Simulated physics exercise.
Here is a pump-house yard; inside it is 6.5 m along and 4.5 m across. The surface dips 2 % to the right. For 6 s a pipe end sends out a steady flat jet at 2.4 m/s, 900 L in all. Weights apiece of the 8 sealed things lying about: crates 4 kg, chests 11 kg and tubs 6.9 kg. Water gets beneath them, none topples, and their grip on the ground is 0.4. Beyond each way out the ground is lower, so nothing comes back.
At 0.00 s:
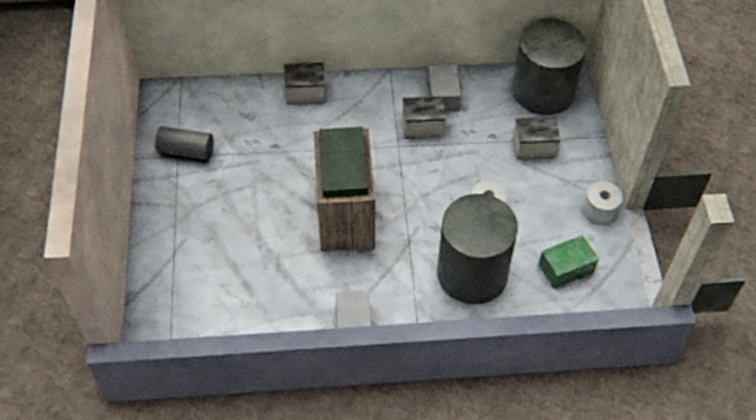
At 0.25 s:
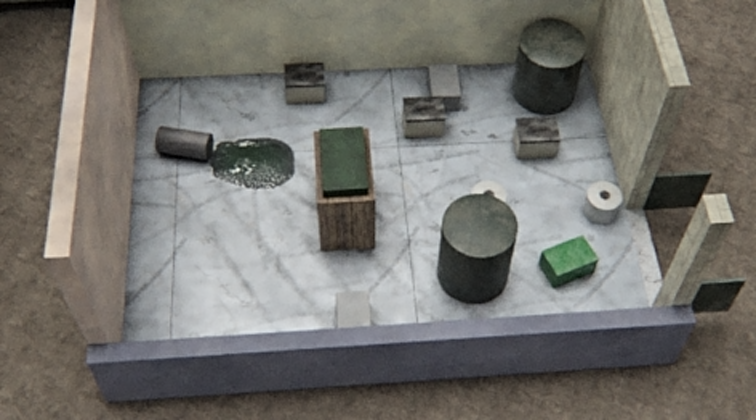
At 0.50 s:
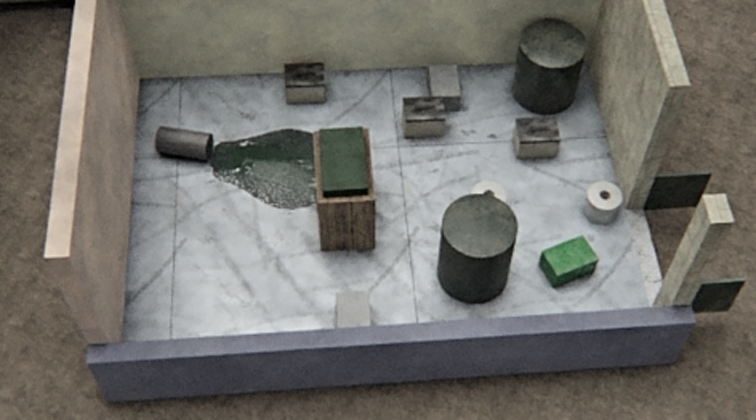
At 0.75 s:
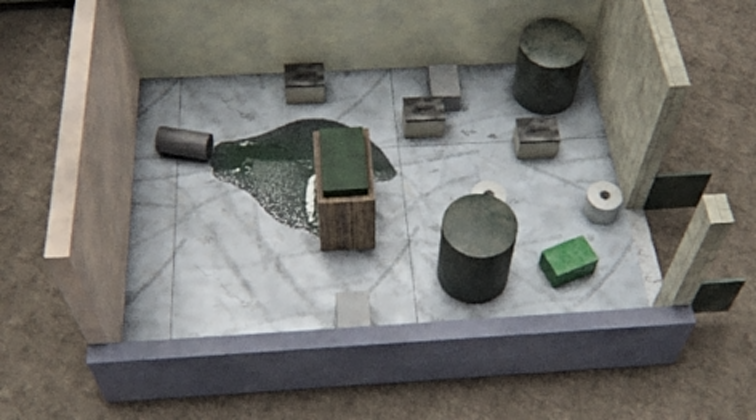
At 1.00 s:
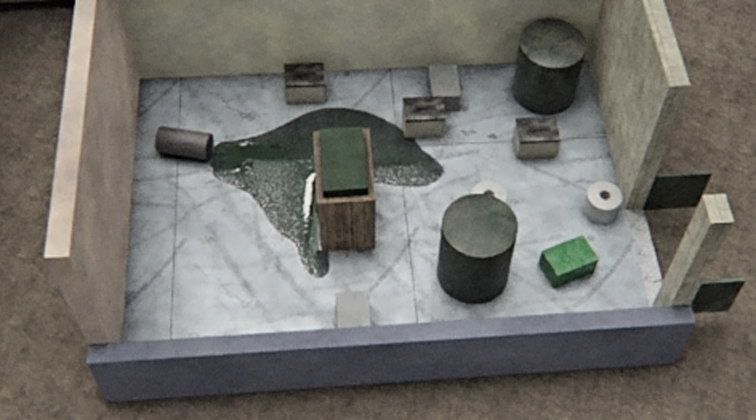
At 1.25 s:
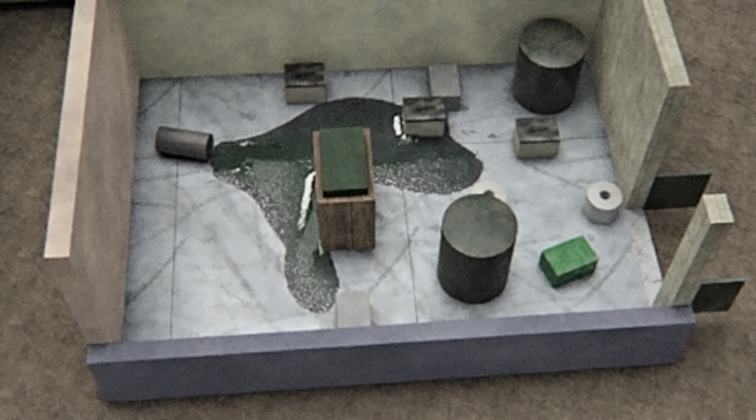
In a walled yard with a pale, marbled floor, dark water pours from a pipe end at the left and pools beside it. The water spreads right to the tall wooden chest, wraps around it, then stretches toward the front wall and around a small chest, while every object stays put.
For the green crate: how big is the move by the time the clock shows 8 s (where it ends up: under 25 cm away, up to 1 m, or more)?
Green crate moves a short way.
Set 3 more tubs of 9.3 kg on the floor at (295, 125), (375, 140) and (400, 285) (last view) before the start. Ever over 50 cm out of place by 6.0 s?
In turn: Under, past it, under.
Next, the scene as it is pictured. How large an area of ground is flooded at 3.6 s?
Roughly 16 m2.
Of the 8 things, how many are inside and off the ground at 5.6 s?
At that moment 3.
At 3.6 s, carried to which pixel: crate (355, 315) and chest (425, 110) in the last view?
Around (395, 303) and (505, 93).
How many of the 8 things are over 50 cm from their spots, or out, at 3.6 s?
By then 4.
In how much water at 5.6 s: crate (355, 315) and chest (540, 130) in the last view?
Roughly 2 and 10 cm.
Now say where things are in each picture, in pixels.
The first frame shows the green crate at (570, 255) rests on the ground; 0.0 m2 under water; 0 of 8 have shifted.
The second frame shows the green crate at (570, 255), on the bottom; water covers 0.7 m2; 0 of 8 have shifted.
The third frame shows the green crate at (570, 255), on the bottom; 1.5 m2 under water; 0 of 8 have shifted.
The fourth frame shows the green crate at (570, 255) rests on the ground; 2.4 m2 under water; 0 of 8 have shifted.
The fifth frame shows the green crate at (570, 255), on the bottom; 3.5 m2 under water; 0 of 8 have shifted.
The sixth frame shows the green crate at (570, 255), on the bottom; water covers 4.7 m2; 0 of 8 have shifted.
After 1.8 s the green crate is near (570, 255), 0.0 m from its start, aground; 0 of 8 are out; 0 afloat.
After 3.6 s the green crate is near (570, 255), 0.0 m from its start, aground; 0 of 8 are out; 3 afloat.
After 5.6 s the green crate is near (569, 256), 0.0 m from its start, aground; 0 of 8 are out; 3 afloat.
After 8.0 s the green crate is near (580, 299), 0.7 m from its start, afloat; 0 of 8 are out; 4 afloat.
